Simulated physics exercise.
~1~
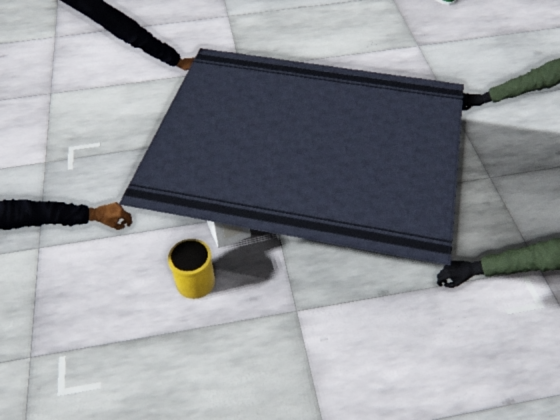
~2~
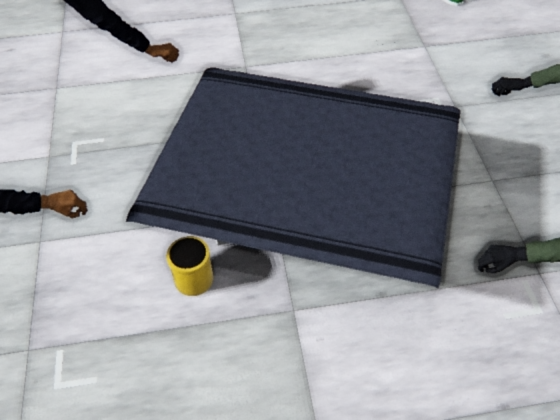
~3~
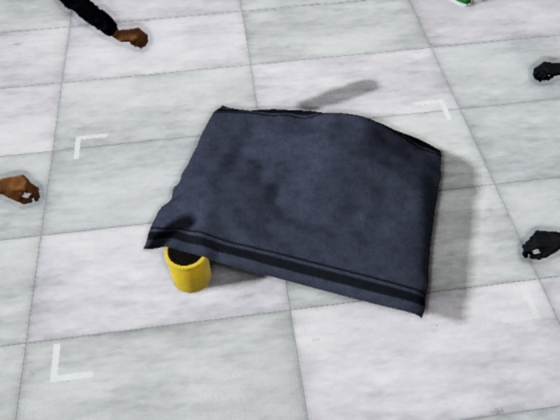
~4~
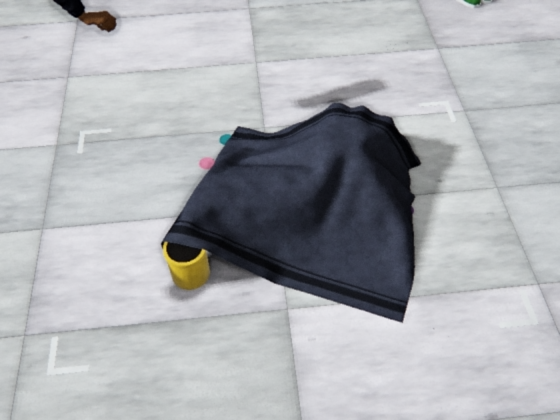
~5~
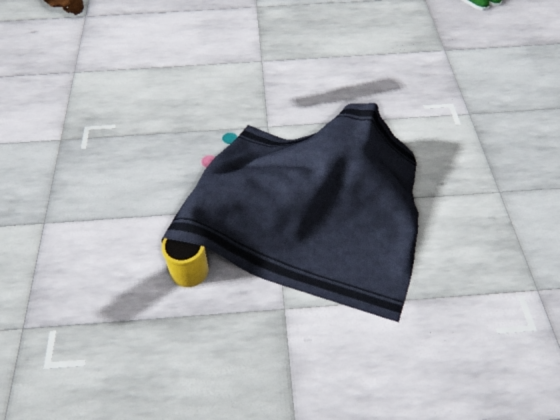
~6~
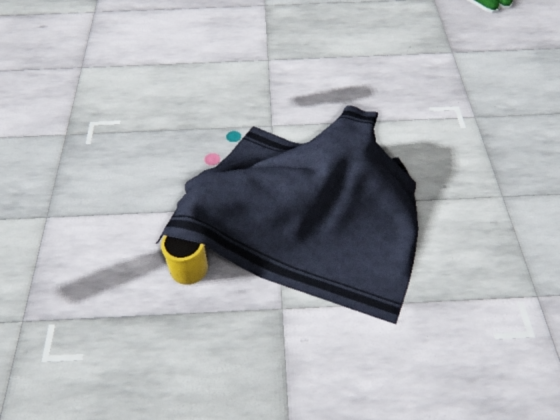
Four hands releasing a dark blanket, which drops and crumples over hidden shapes on pale tiles, partly covering a yellow pot.
